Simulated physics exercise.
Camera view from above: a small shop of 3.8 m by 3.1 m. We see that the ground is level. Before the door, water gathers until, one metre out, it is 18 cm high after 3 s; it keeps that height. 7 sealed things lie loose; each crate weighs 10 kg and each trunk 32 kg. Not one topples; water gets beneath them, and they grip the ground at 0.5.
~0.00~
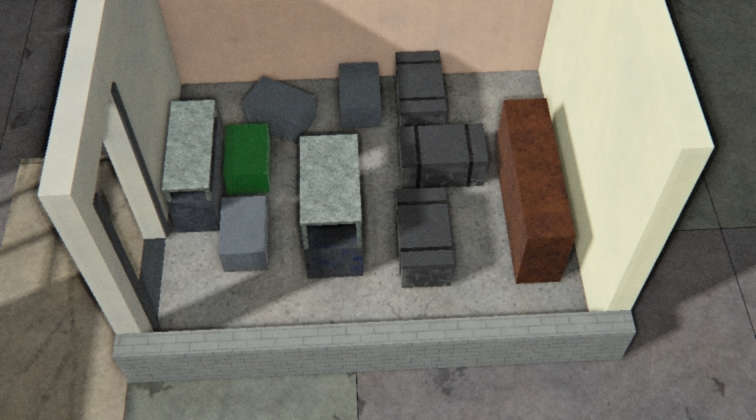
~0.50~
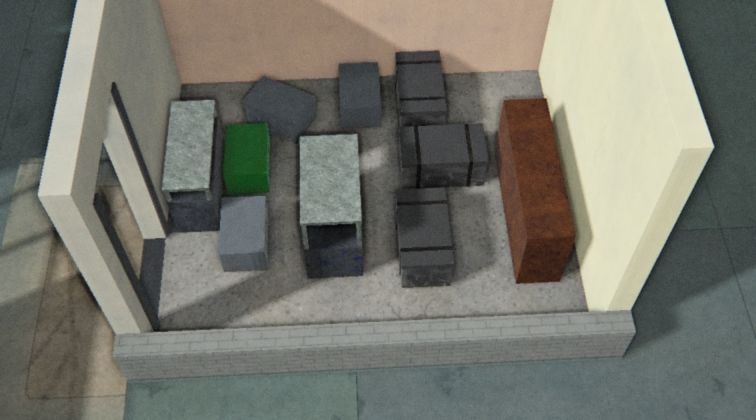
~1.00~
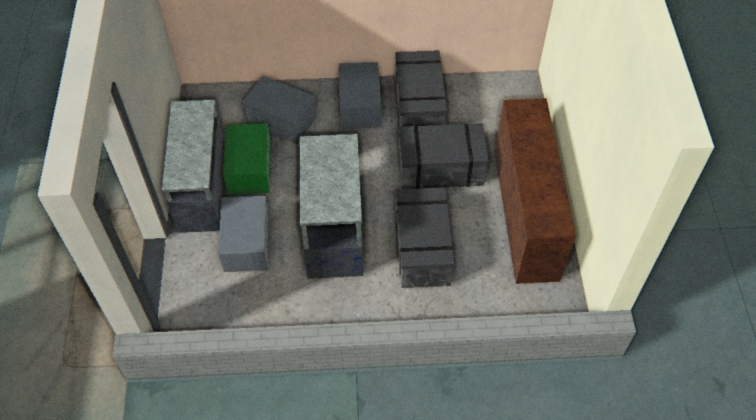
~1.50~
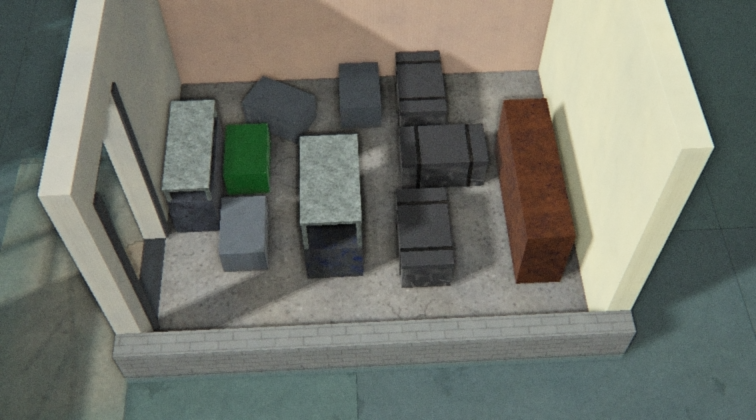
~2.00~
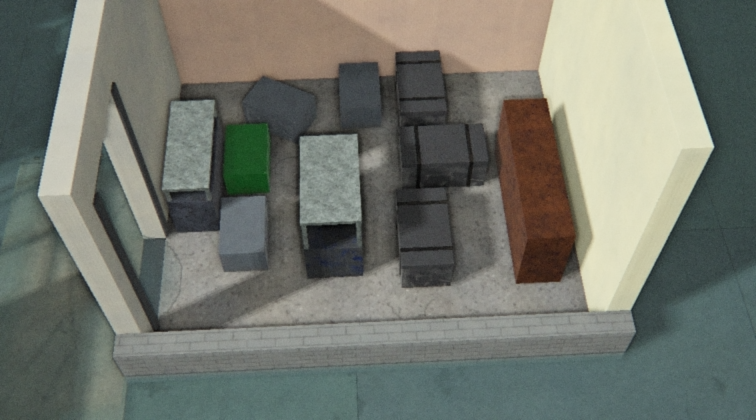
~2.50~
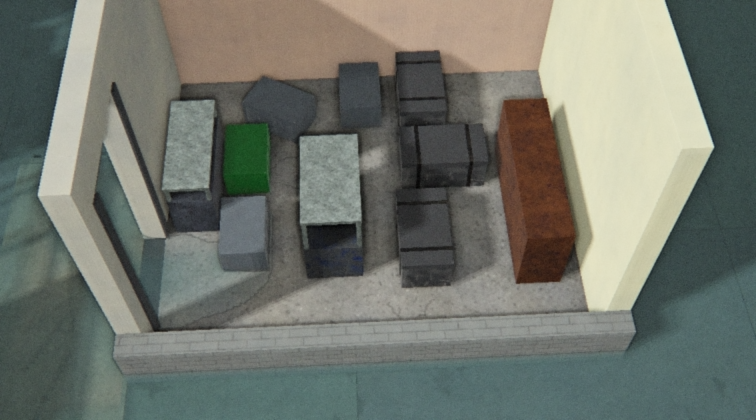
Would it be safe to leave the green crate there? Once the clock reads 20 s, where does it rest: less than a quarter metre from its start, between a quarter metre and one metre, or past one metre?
It rests between a quarter metre and one metre from its start.
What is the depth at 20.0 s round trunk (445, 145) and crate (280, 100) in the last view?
Close to 16 and 16 centimetres.
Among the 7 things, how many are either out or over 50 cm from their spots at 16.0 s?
At that moment it comes to 6.
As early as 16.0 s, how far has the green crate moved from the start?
About 60 cm by then.
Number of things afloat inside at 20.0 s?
The count is 7.
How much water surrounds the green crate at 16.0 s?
13 cm or so.
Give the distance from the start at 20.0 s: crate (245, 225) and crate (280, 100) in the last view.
Shifts: 140 cm / 50 cm.
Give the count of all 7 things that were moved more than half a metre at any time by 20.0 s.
7 of them.
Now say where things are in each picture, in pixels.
In the first frame, the green crate at (246, 149) rests on the ground; water covers 0.0 m2; 0 of 7 have shifted.
In the second frame, the green crate at (246, 149) rests on the ground; water covers 0.0 m2; 0 of 7 have shifted.
In the third frame, the green crate at (246, 149), on the bottom; water covers 0.0 m2; 0 of 7 have shifted.
In the fourth frame, the green crate at (246, 149), on the bottom; water covers 0.0 m2; 0 of 7 have shifted.
In the fifth frame, the green crate at (246, 149) rests on the ground; water covers 0.1 m2; 0 of 7 have shifted.
In the sixth frame, the green crate at (246, 149) rests on the ground; water covers 0.5 m2; 0 of 7 have shifted.
After 4.0 s the green crate is near (246, 148), 0.0 m from its start, aground; 0 afloat.
After 9.0 s the green crate is near (207, 92), 0.8 m from its start, afloat; 4 afloat.
After 16.0 s the green crate is near (200, 104), 0.7 m from its start, afloat; 7 afloat.
After 20.0 s the green crate is near (200, 97), 0.7 m from its start, afloat; 7 afloat.
